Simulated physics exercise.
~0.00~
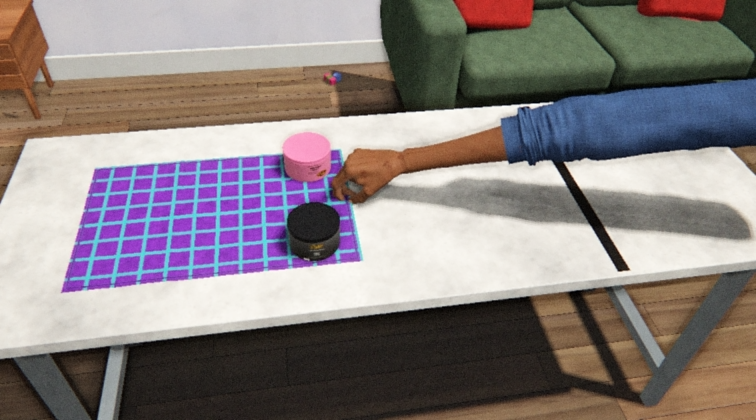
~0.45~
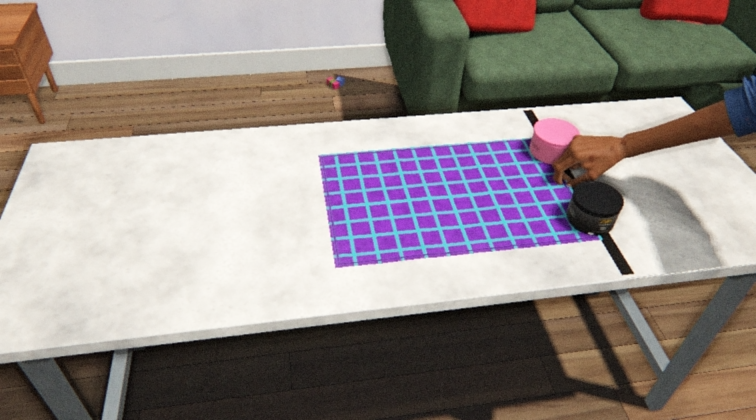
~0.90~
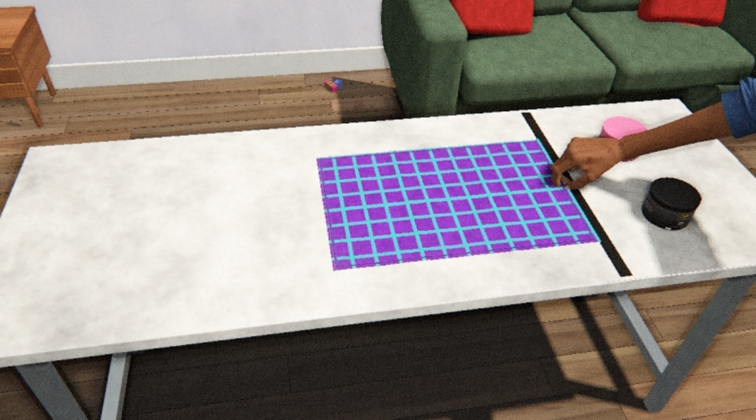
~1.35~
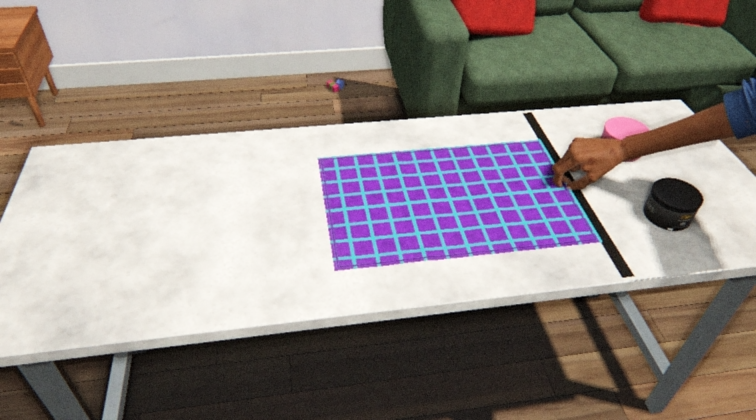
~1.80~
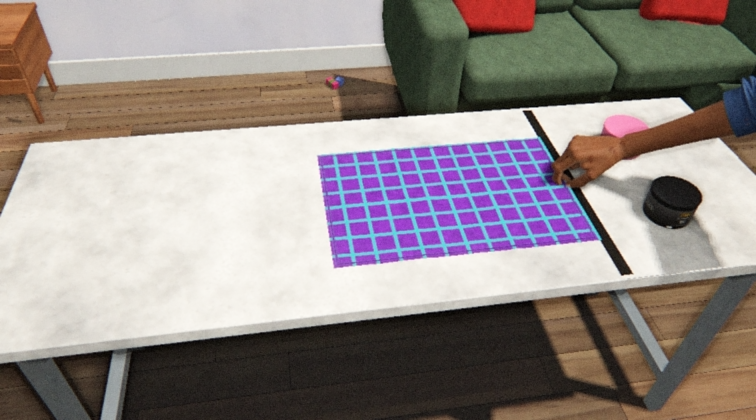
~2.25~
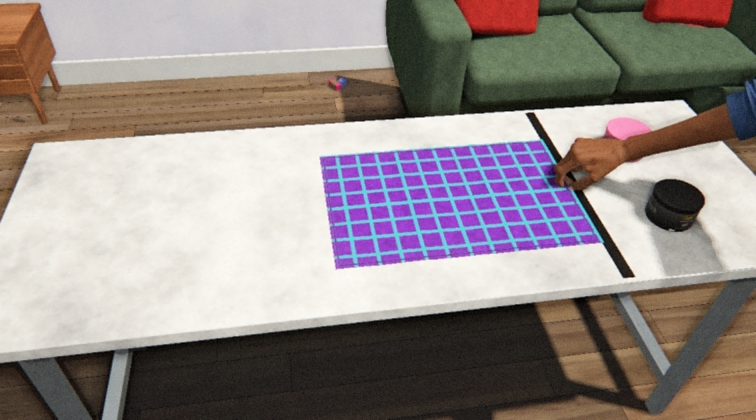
A purple checked cloth carrying a black tub and a pink tub was pulled to the right across a white table by a hand, which stopped at the black tape, and both tubs slid off the cloth's front edge and came to rest beyond the tape.
